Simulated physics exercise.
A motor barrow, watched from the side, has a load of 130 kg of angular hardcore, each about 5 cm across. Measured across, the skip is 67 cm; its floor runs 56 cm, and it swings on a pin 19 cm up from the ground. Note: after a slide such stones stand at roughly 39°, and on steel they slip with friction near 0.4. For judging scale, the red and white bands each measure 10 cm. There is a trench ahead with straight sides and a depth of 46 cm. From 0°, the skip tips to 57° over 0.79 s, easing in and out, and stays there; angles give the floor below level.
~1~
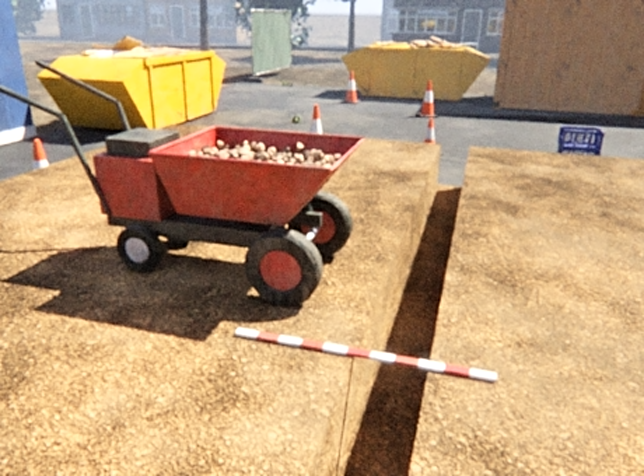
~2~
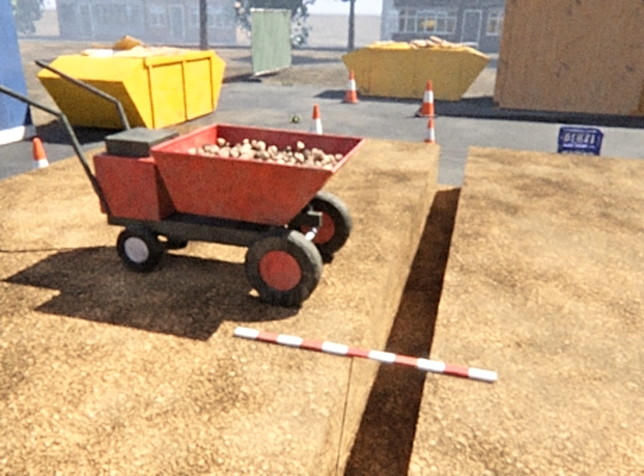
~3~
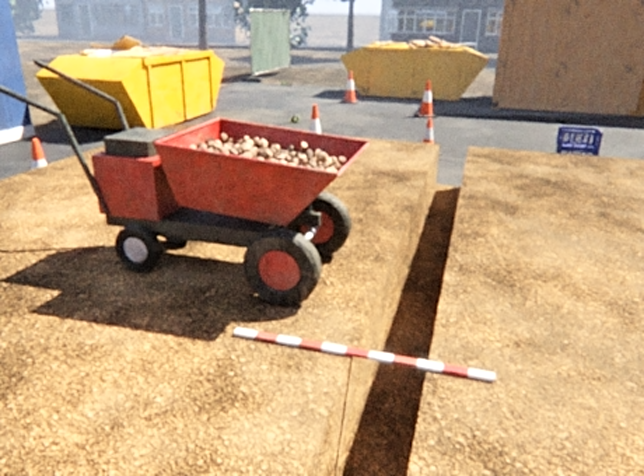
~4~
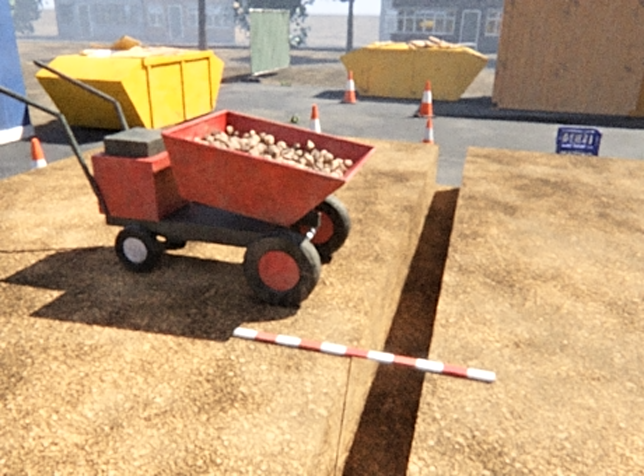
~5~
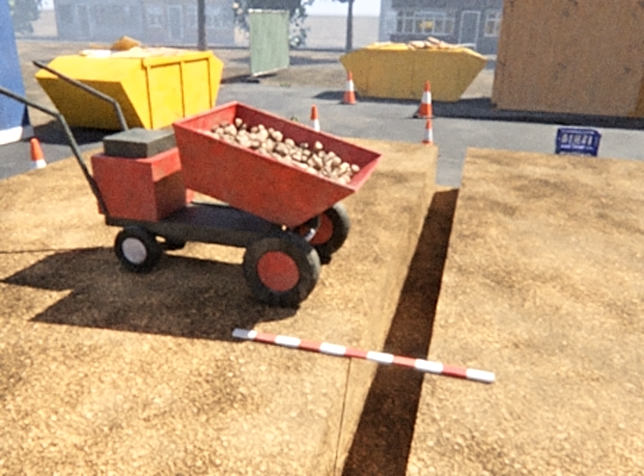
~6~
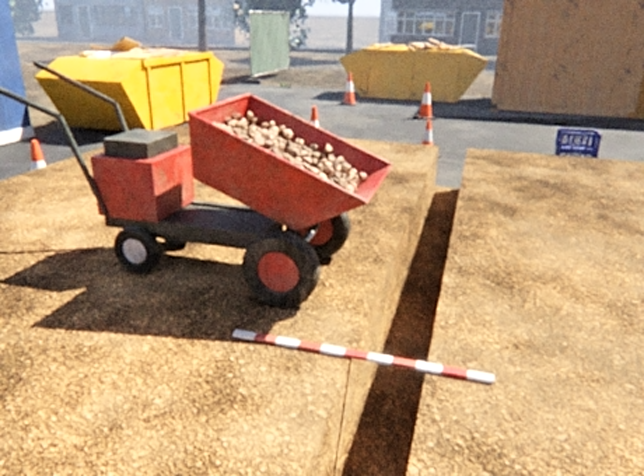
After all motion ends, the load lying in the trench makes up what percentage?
It makes up about 17 per cent.
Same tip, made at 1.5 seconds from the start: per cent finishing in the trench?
15 per cent.
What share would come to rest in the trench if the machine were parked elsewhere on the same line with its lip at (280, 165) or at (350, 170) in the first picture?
From the first spot near 25, from the second near 10 per cent.
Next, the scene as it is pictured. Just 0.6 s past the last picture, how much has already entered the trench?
Roughly 0 percent of the load.
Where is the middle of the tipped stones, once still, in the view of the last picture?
Somewhere around (422, 365) in the last picture.
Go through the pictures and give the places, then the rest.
In the first picture, the skip is at 0°, its lip at (331, 170); the top of the load is at (275, 154).
In the second picture, the skip is at 1°, its lip at (332, 171); the top of the load is at (262, 152).
In the third picture, the skip is at 4°, its lip at (338, 175); the top of the load is at (226, 145).
In the fourth picture, the skip is at 9°, its lip at (346, 181); the top of the load is at (229, 138).
In the fifth picture, the skip is at 15°, its lip at (355, 191); the top of the load is at (225, 130).
The sixth picture shows lip at (366, 203), floor tilted 22°, highest stones at (237, 123).
Then, 0.3 s after the last picture the floor is at 48°, 100 % in the skip; the foremost stones are at (378, 221).
Then, 0.6 s after the last picture the floor is at 57°, 98 % in the skip, 2 % in the trench; the foremost stones are at (425, 284).
Then, 0.9 s after the last picture the floor is at 57°, 82 % in the skip, 9 % in the trench, 9 % past the trench; the foremost stones are at (504, 309).
Then, 2.9 s after the last picture the floor is at 57°, 73 % in the skip, 17 % in the trench, 10 % past the trench; the foremost stones are at (558, 314).
